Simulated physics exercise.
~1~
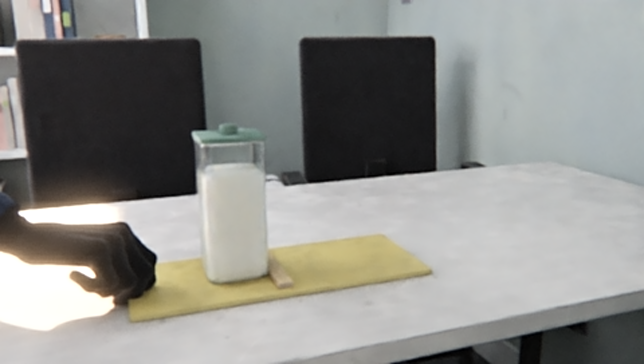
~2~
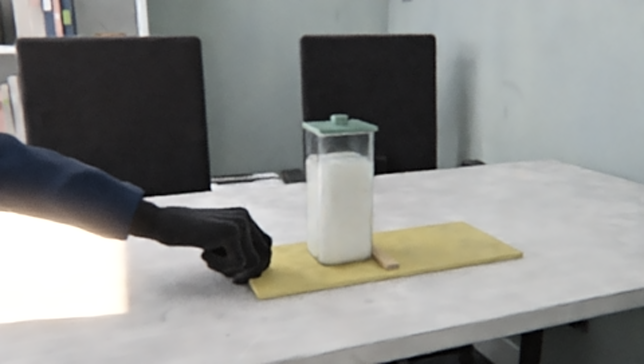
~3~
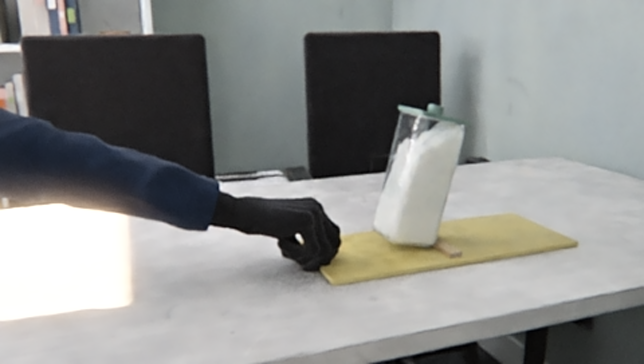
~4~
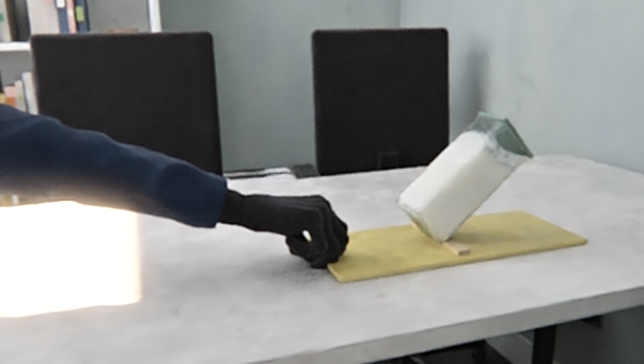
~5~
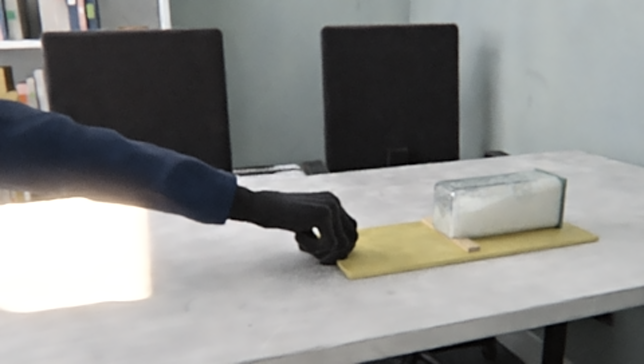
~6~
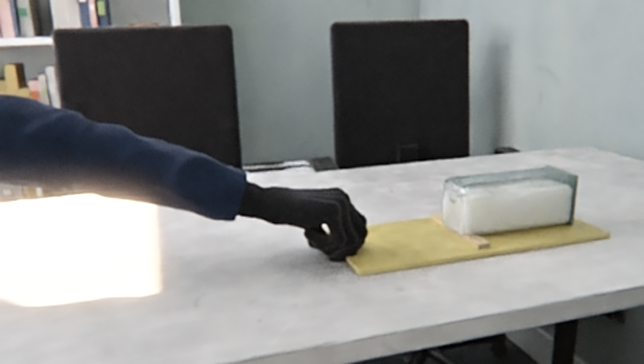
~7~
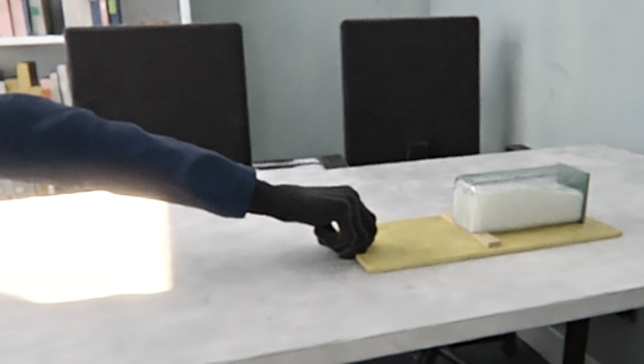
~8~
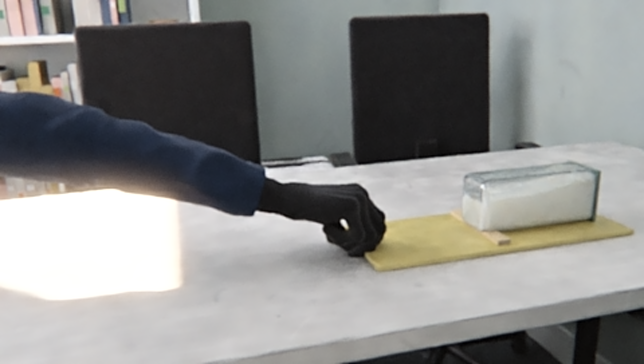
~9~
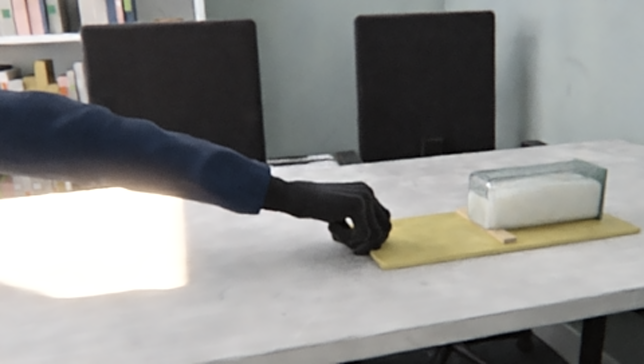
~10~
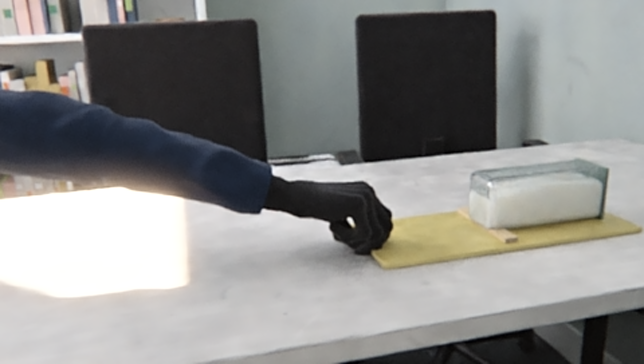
On an office table, a gloved hand slides a yellow board right and stops, toppling the milk container onto its side.
